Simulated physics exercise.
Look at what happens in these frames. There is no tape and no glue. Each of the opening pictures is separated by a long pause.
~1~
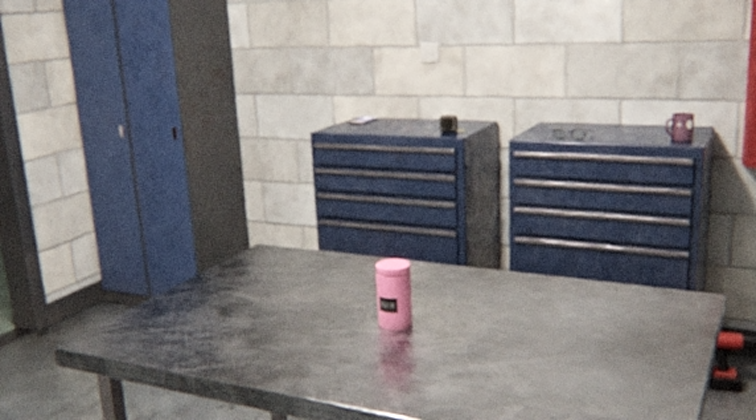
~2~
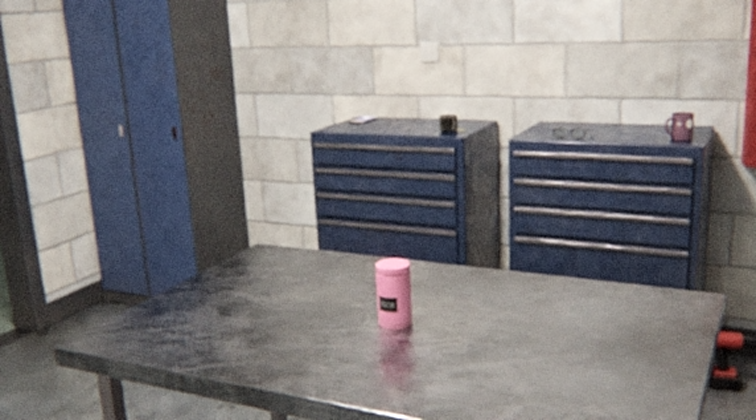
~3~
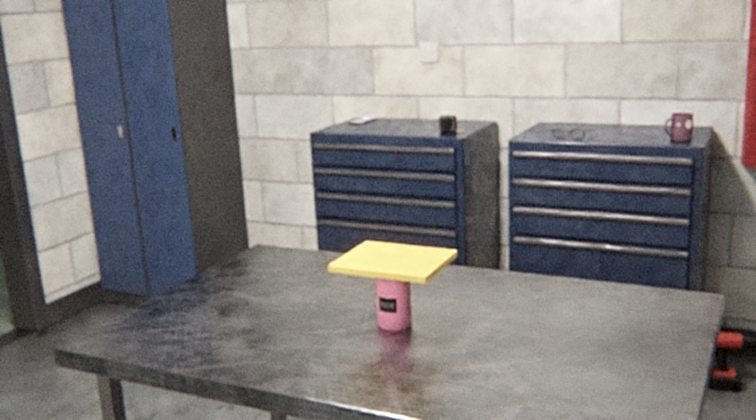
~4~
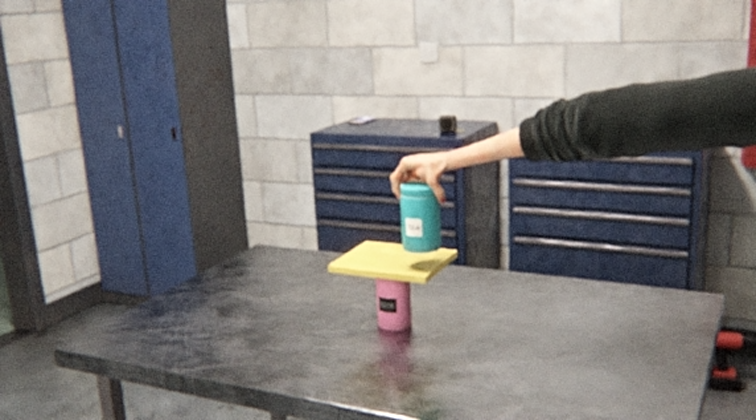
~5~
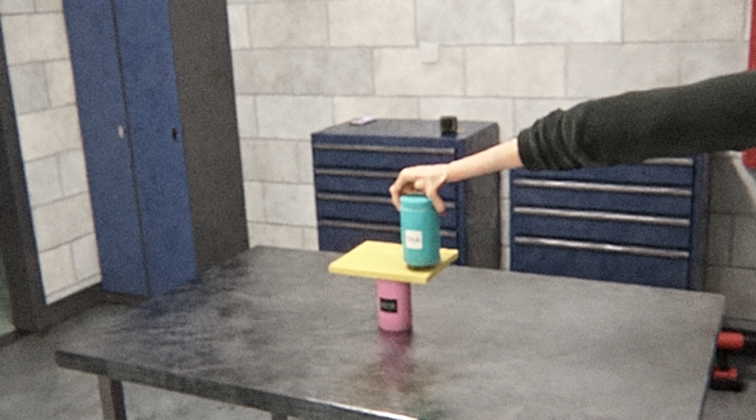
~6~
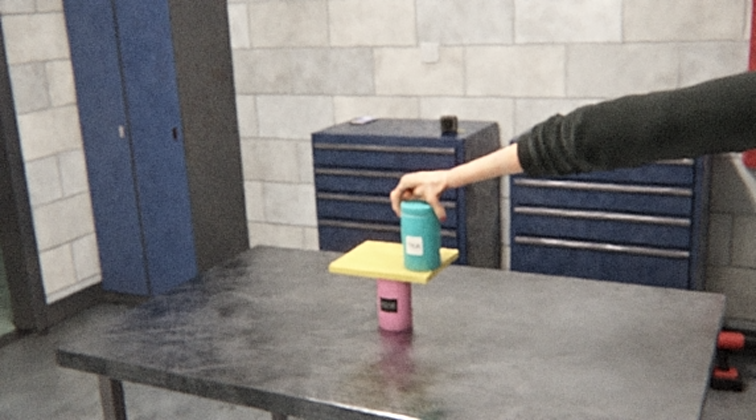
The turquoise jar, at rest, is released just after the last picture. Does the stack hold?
I reckon the stack can't bear the weight there.
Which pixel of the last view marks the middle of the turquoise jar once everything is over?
Look near (466, 331) in the final picture.
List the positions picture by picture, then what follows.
In the first picture, the last thing is not in view yet.
In the second picture, the last thing is not in view yet.
In the third picture, the last thing is not in view yet; yellow board (394, 261).
The fourth picture shows on its way; turquoise jar (421, 217); yellow board (394, 261).
The fifth picture shows on its way; turquoise jar (421, 229); yellow board (394, 261).
The sixth picture shows set down, still held; turquoise jar (421, 235); yellow board (395, 261).
Then, 0.60 s past the last view, turquoise jar now fallen; yellow board rocked 57° from its first pose.
Then, 0.80 s past the last view, yellow board now fallen.
Finally, fallen, yellow board and turquoise jar; pink jar still in place. Final places as the last picture's camera would see them, turquoise jar near (466, 331). The stack gives way.
